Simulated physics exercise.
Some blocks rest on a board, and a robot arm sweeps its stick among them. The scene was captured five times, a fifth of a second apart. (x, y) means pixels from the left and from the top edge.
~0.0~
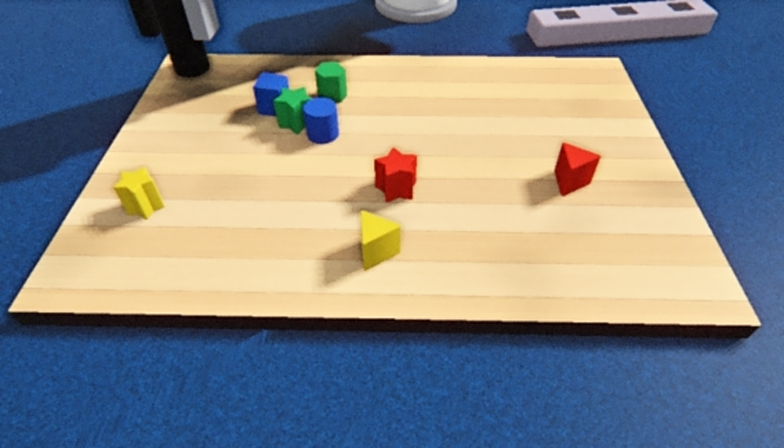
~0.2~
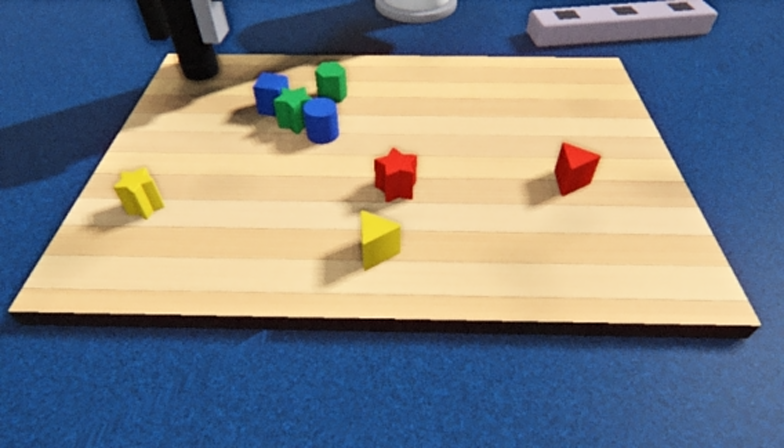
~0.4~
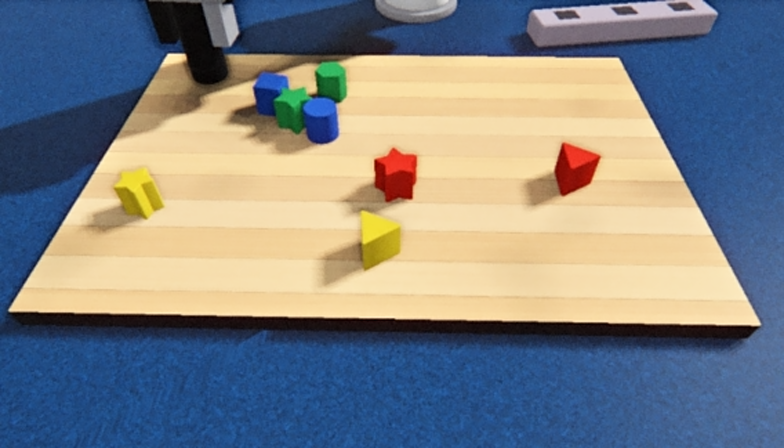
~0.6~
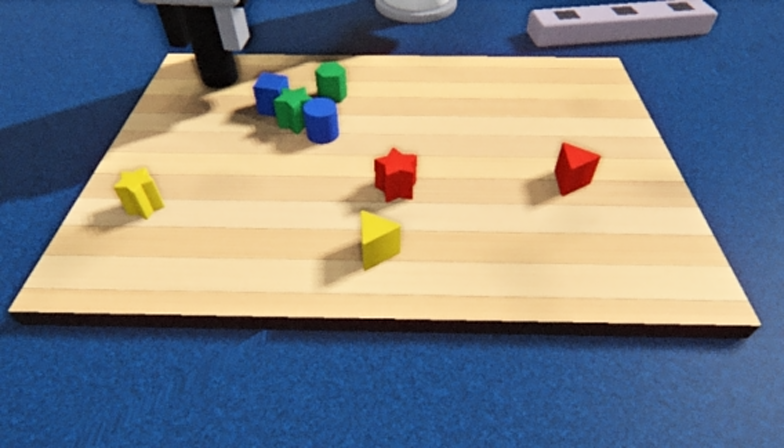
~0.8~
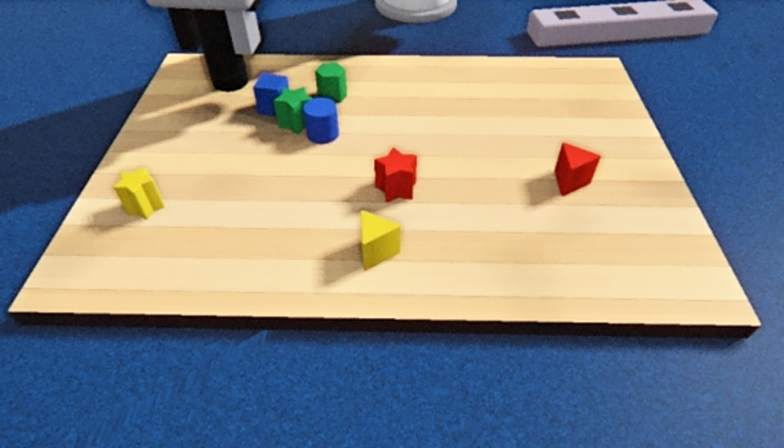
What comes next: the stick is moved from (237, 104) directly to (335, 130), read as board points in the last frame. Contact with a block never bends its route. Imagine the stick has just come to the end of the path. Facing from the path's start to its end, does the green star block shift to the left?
Yes.
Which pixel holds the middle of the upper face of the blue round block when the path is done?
In the picture, it is at (344, 122).
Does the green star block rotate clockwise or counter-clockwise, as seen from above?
From the top, the block rotates clockwise.
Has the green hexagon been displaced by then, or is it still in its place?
That block slides.
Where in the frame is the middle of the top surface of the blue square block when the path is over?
It will end up at (317, 77).
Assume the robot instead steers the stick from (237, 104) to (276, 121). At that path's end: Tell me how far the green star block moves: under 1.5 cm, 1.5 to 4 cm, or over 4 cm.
The answer here is from 1.5 to 4 cm.
The first path, step by step. One third of the way, stick (264, 92); blue square block (296, 79), turned 30° anticlockwise; green star block (313, 92), turned 50° clockwise; blue round block (326, 111).
Two thirds of the way, stick (298, 100); blue square block (315, 77), turned 65° anticlockwise; green star block (331, 94), turned 55° clockwise; blue round block (330, 114); green hexagon (337, 65).
At the end, stick (332, 109); blue square block (317, 77), turned 75° anticlockwise; green star block (364, 97), turned 45° clockwise; blue round block (344, 122); green hexagon (337, 65).
